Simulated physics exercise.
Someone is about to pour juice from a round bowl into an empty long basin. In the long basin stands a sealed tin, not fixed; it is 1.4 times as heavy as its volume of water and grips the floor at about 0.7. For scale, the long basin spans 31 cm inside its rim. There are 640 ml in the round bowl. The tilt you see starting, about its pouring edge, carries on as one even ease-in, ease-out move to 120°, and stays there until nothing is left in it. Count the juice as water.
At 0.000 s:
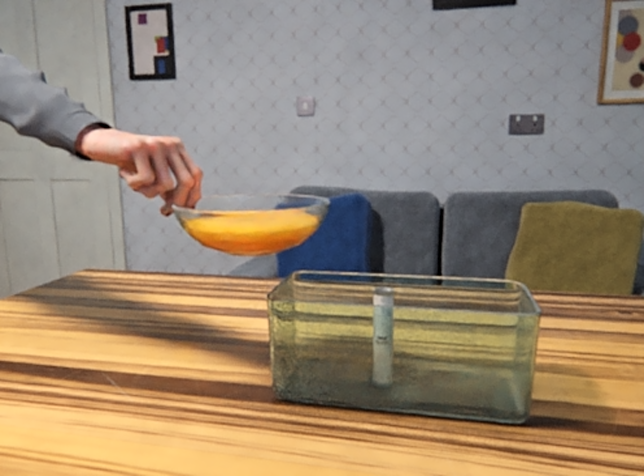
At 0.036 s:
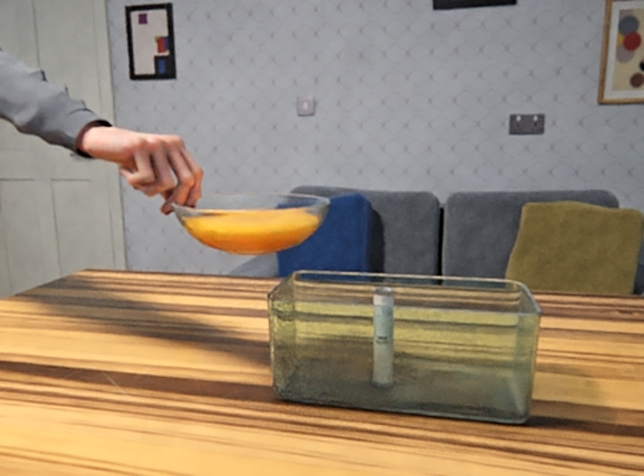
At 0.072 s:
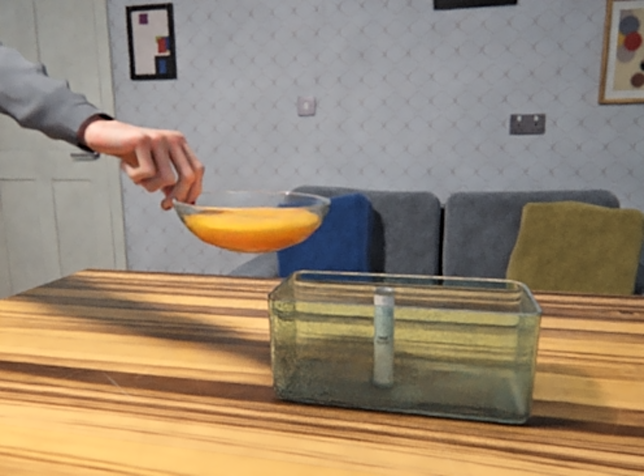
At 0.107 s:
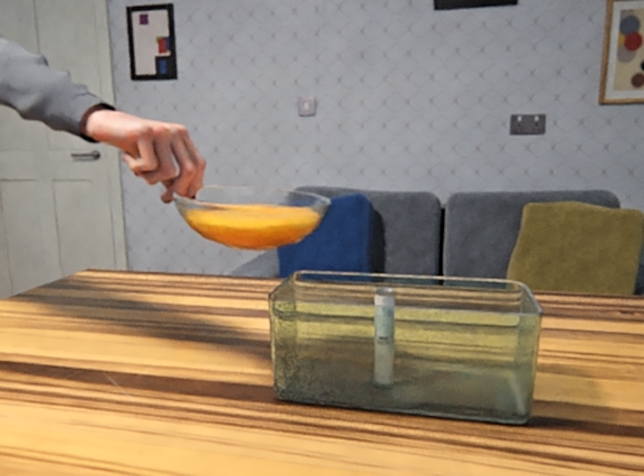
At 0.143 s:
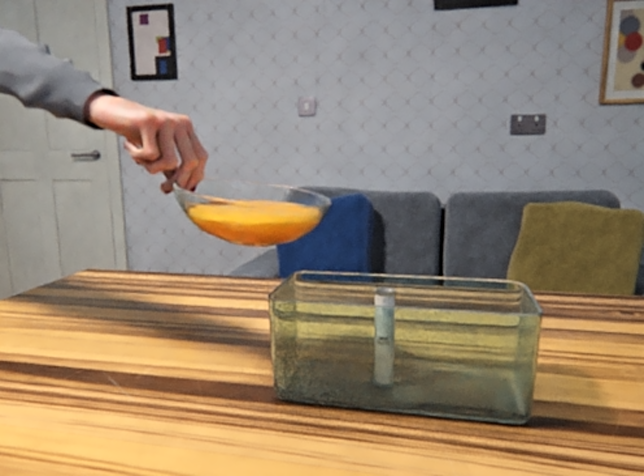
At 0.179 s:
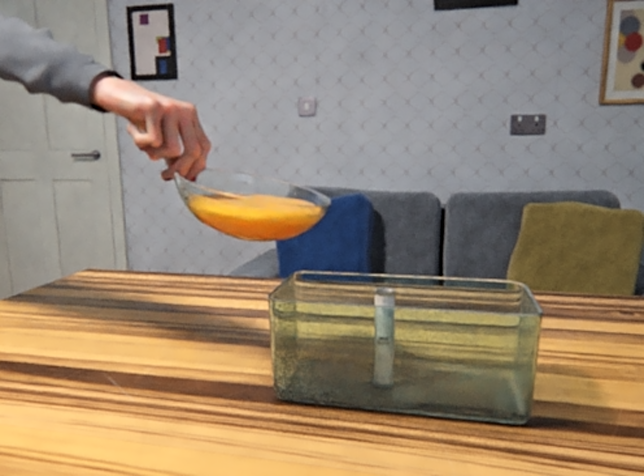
A round glass bowl of orange juice, held by a hand at the left above a wooden table, stayed nearly level at first, then tilted gradually to the right beside a long glass basin.
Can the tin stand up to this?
It keeps standing.
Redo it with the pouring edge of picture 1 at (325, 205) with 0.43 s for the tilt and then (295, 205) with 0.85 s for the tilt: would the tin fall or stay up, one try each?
First it stays up; then it falls.
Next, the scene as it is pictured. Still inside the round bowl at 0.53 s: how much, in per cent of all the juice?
About 22 per cent.
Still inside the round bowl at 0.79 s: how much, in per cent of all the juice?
Some 0 per cent.
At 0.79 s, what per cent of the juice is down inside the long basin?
Some 94 per cent.
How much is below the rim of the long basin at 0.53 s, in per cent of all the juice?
Some 12 per cent.
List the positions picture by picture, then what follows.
The first frame shows tilt 0°; pouring edge (327, 205); surface from (193, 217) to (320, 220); the long basin's rim runs from (280, 285) to (531, 298); the tin's top is at (384, 295).
The second frame shows tilt 1°; pouring edge (328, 205); surface from (194, 216) to (320, 220).
The third frame shows tilt 2°; pouring edge (328, 205); surface from (194, 214) to (320, 219).
The fourth frame shows tilt 5°; pouring edge (329, 205); surface from (195, 210) to (321, 217).
The fifth frame shows tilt 8°; pouring edge (328, 205); surface from (196, 204) to (321, 214).
The sixth frame shows tilt 13°; pouring edge (328, 206); surface from (197, 198) to (323, 210).
By 0.53 s the tilt is 83° and 21 per cent is still to pour; the tin stands where it began.
By 0.79 s the tilt is 118° and 0 per cent is still to pour; the tin stands where it began.
By 1.06 s the tilt is 120° and 0 per cent is still to pour; the tin stands where it began.
By 1.35 s the tilt is 120° and 0 per cent is still to pour; the tin stands where it began.
At rest the tin stands where it began.
